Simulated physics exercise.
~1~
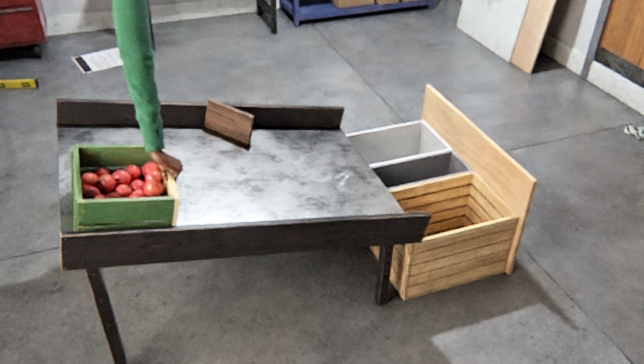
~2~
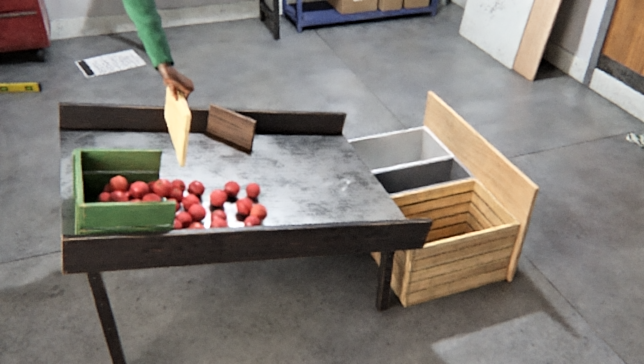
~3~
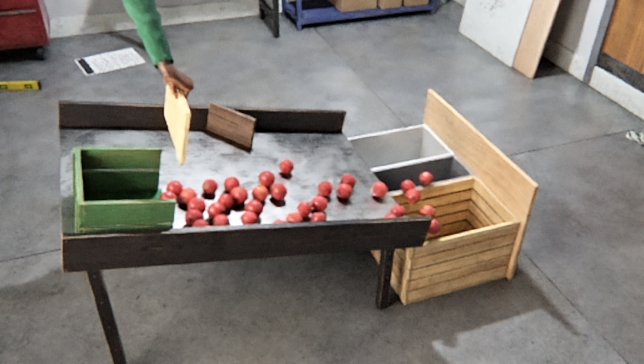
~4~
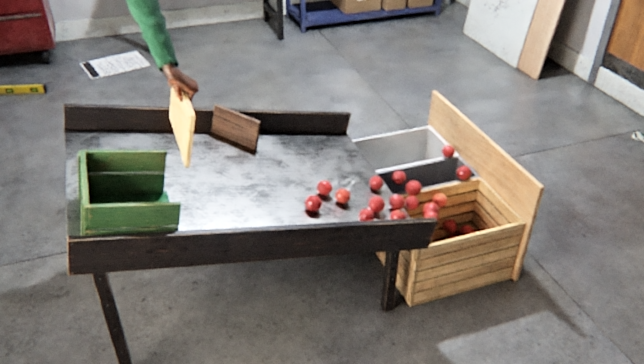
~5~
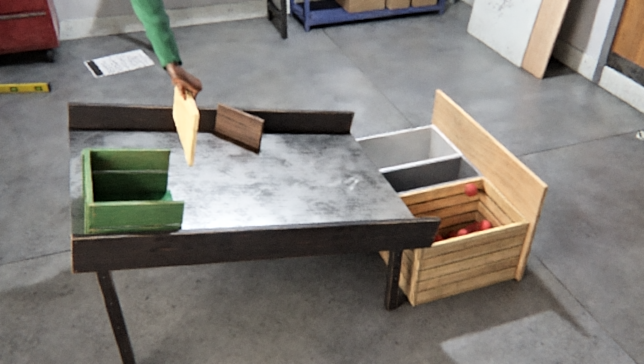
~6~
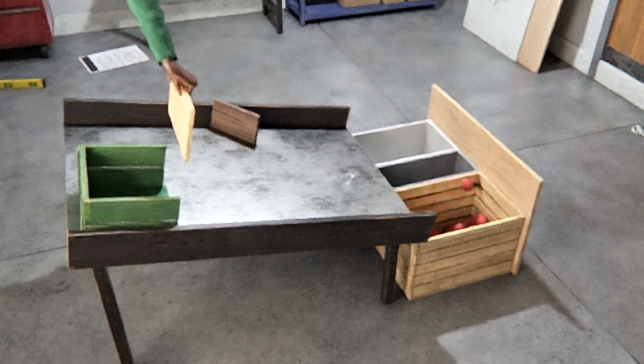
Round red fruit rolling from a green box across a sloping table after a hand lifts the gate, mostly landing in a wooden crate.
